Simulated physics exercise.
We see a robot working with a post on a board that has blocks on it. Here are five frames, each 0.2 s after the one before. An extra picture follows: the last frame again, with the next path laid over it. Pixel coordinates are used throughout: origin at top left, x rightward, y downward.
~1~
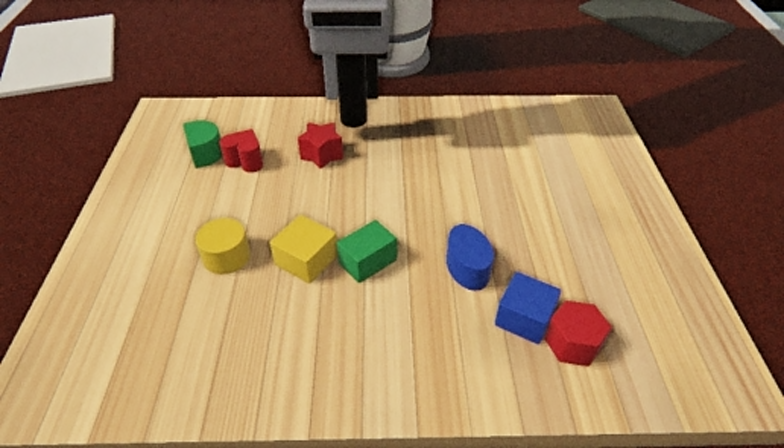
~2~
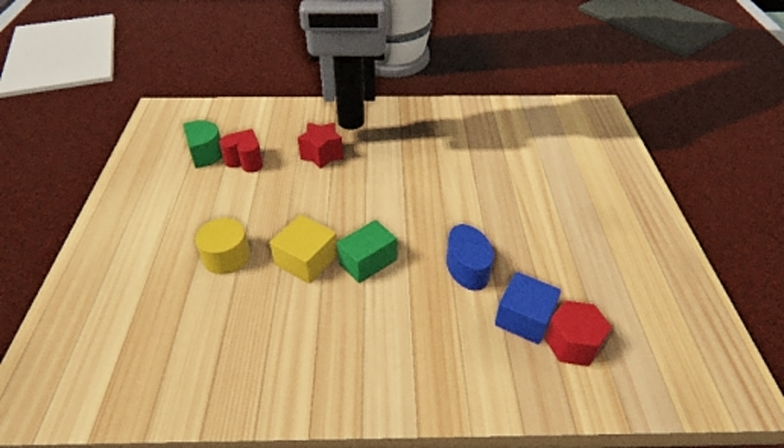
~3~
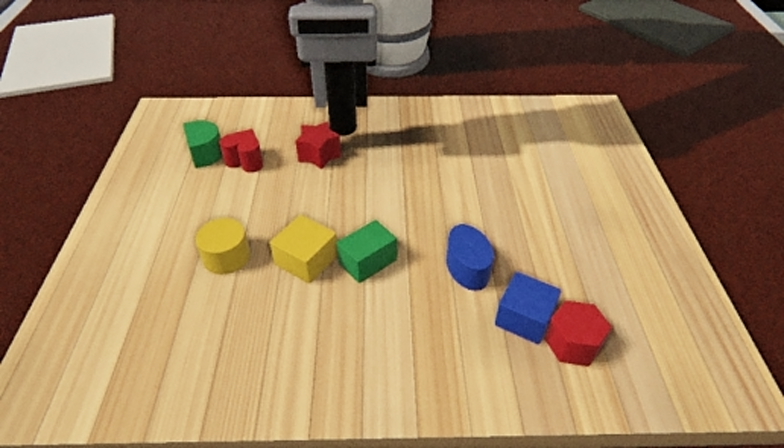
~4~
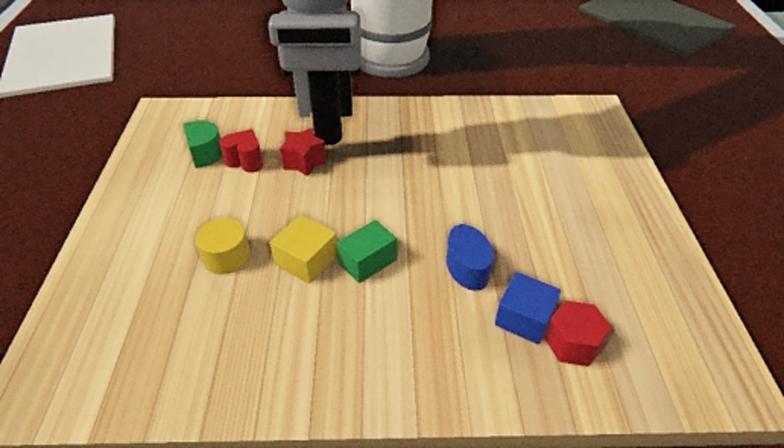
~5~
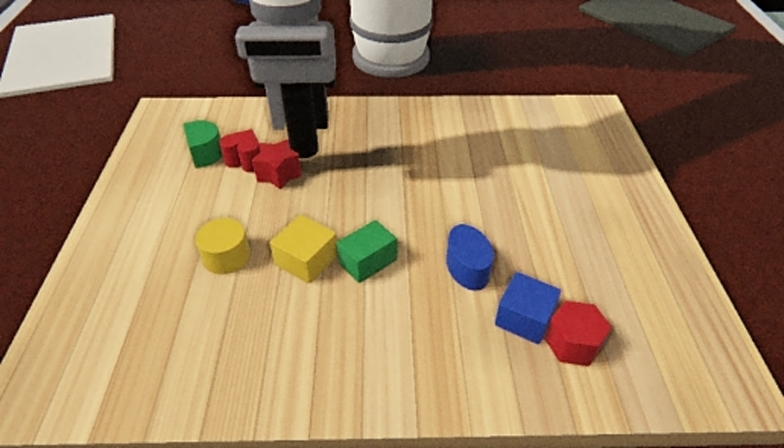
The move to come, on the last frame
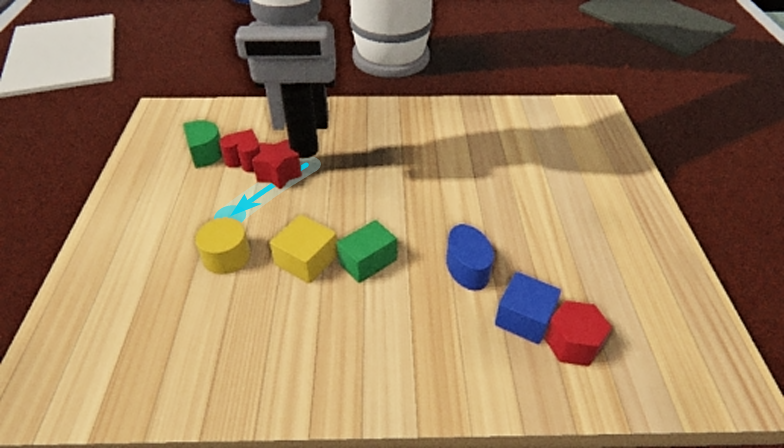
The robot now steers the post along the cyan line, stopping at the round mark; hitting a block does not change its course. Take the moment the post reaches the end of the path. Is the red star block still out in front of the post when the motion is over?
No - that is not the case.
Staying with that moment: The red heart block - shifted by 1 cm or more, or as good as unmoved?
Its place changes.
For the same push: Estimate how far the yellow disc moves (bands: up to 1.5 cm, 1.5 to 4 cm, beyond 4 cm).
The displacement of the yellow disc is below 1.5 cm.
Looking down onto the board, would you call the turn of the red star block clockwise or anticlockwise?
Answer: With the clock.
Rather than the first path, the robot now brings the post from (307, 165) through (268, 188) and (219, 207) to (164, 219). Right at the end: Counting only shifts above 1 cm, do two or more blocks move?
Yes, it checks out.
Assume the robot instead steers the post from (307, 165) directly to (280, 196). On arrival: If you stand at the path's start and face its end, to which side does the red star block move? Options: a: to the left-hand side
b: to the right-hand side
The correct letter is b.
The drawn path runs from (307, 165) through (268, 188) to (230, 216).
The first path, step by step. One third of the way, post at (278, 165); red heart block at (229, 144), turned 45° clockwise; red star block at (246, 167).
Two thirds of the way, post at (252, 182); red heart block at (229, 144), turned 45° clockwise; red star block at (217, 180), turned 15° clockwise.
At the end, post at (226, 201); yellow disc not moved; red heart block at (229, 144), turned 45° clockwise; red star block at (194, 187), turned 45° clockwise.
